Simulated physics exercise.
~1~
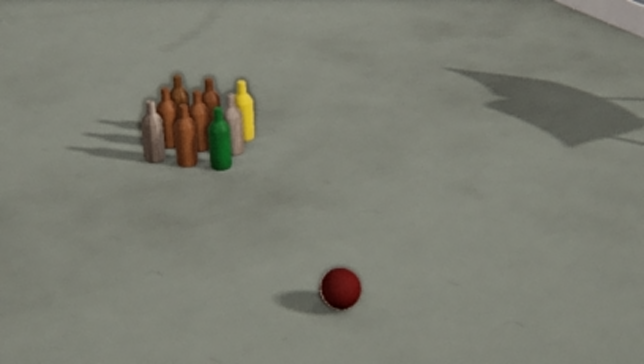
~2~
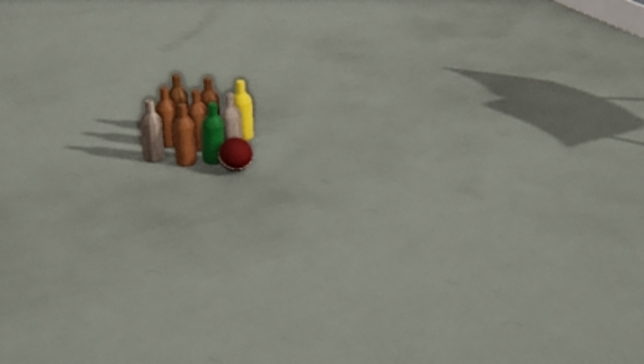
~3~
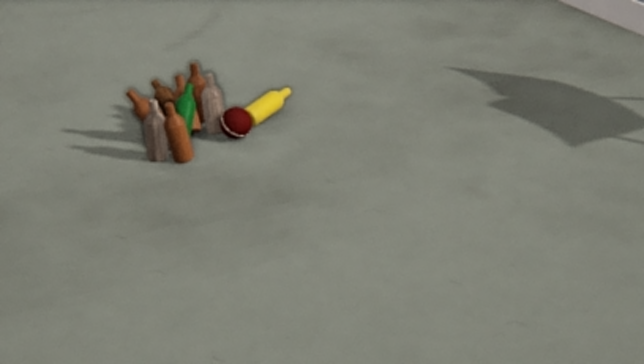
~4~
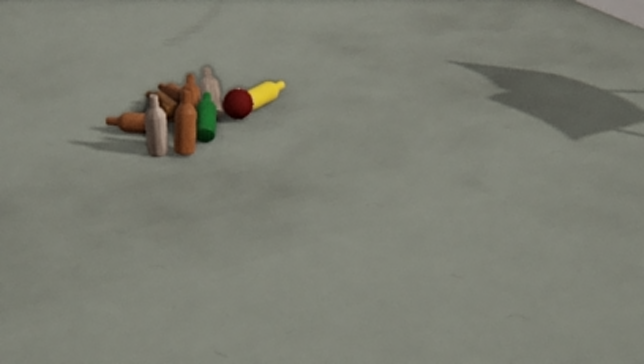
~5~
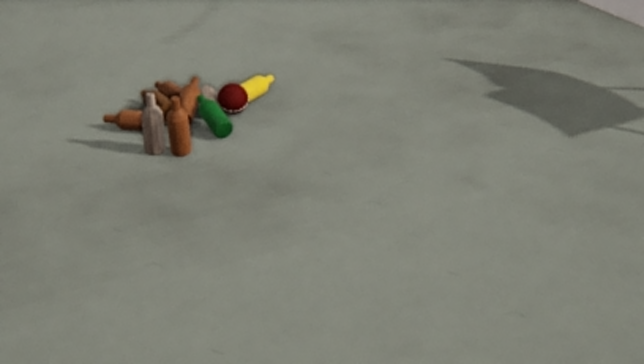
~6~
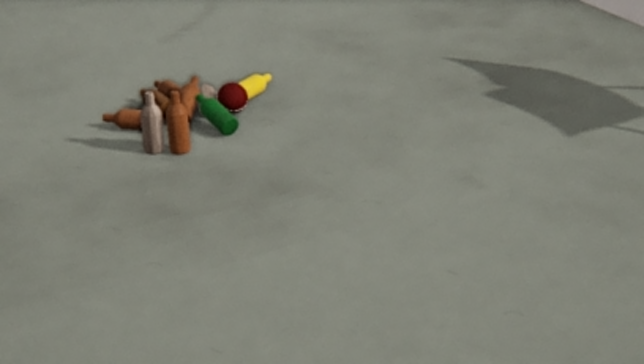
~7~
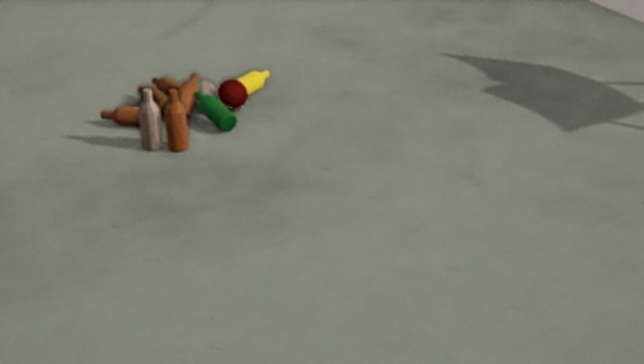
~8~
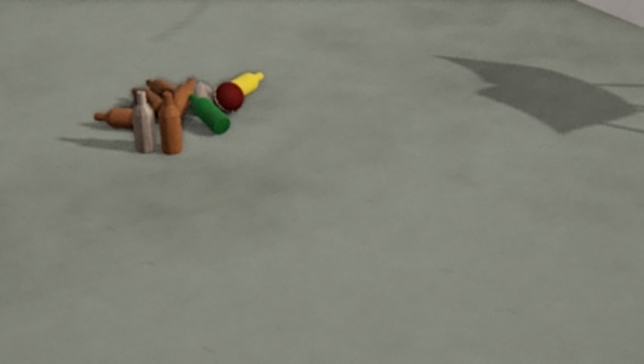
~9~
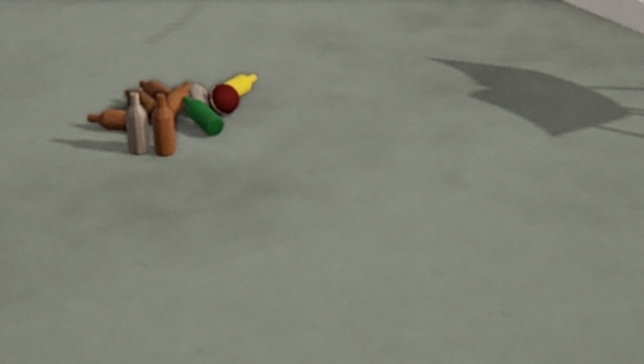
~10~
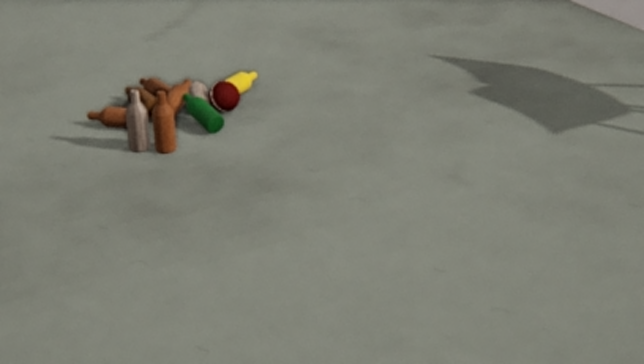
On a mottled grey floor, seen from above by a slightly swaying camera, a tight cluster of bottle-shaped skittles stands at the upper left, mostly brown, with a green one in front and a yellow one on the right. A jagged shadow lies at the upper right. A dark red ball rolls from the lower middle up and left into the green skittle and the cluster's right side. The yellow skittle topples outward as others tip and fall, and the green one goes down afterwards. Finally, most lie in a heap with the ball among them, while a pale skittle and a brown one stand in front.
